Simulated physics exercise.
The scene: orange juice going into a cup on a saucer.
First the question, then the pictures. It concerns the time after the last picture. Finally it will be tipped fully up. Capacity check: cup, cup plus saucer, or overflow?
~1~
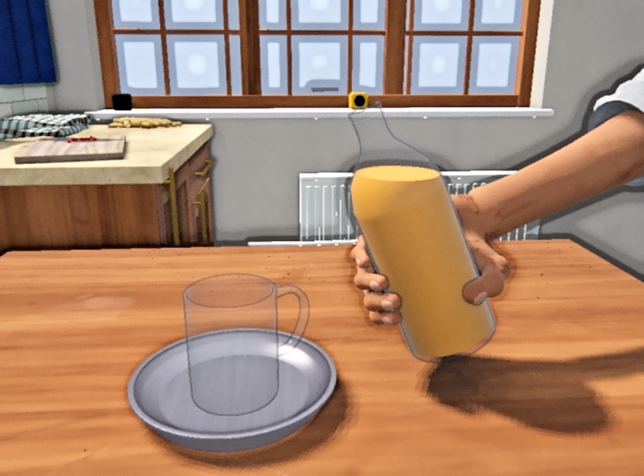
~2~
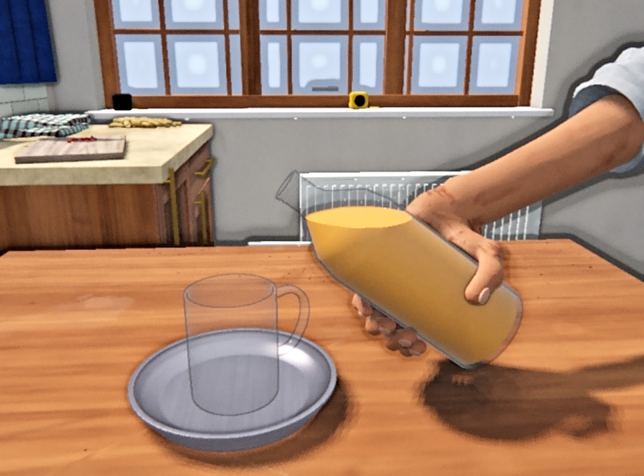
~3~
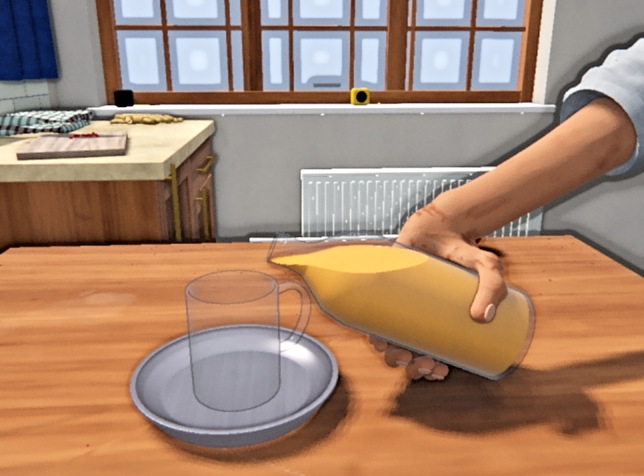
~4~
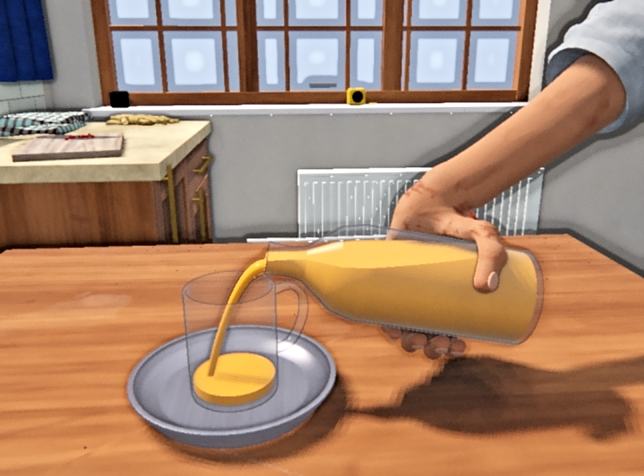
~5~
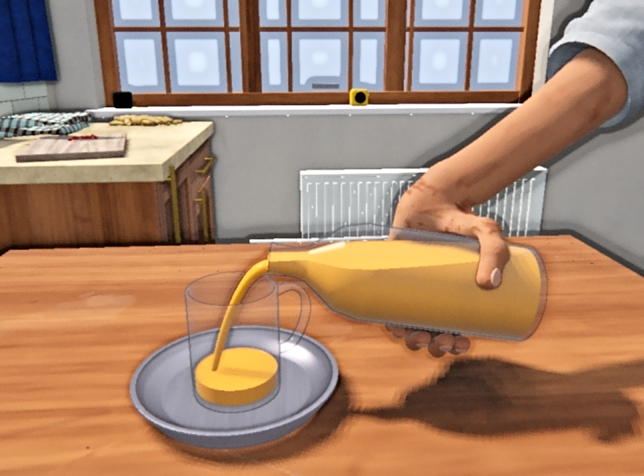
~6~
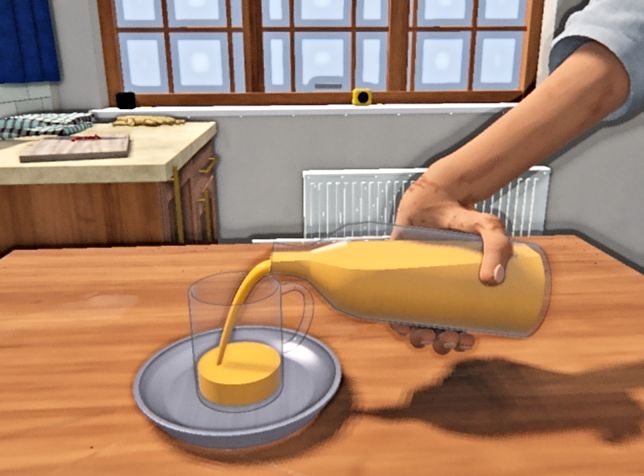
Overflow.
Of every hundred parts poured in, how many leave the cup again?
Estimate: Near 55 per cent.
Shortly, the cup is full to the brim; the saucer is wet, with room to spare.
Then, the cup is full to the brim; the saucer is nearly full.
At the finish, the cup is full to the brim; the saucer is full and running over.
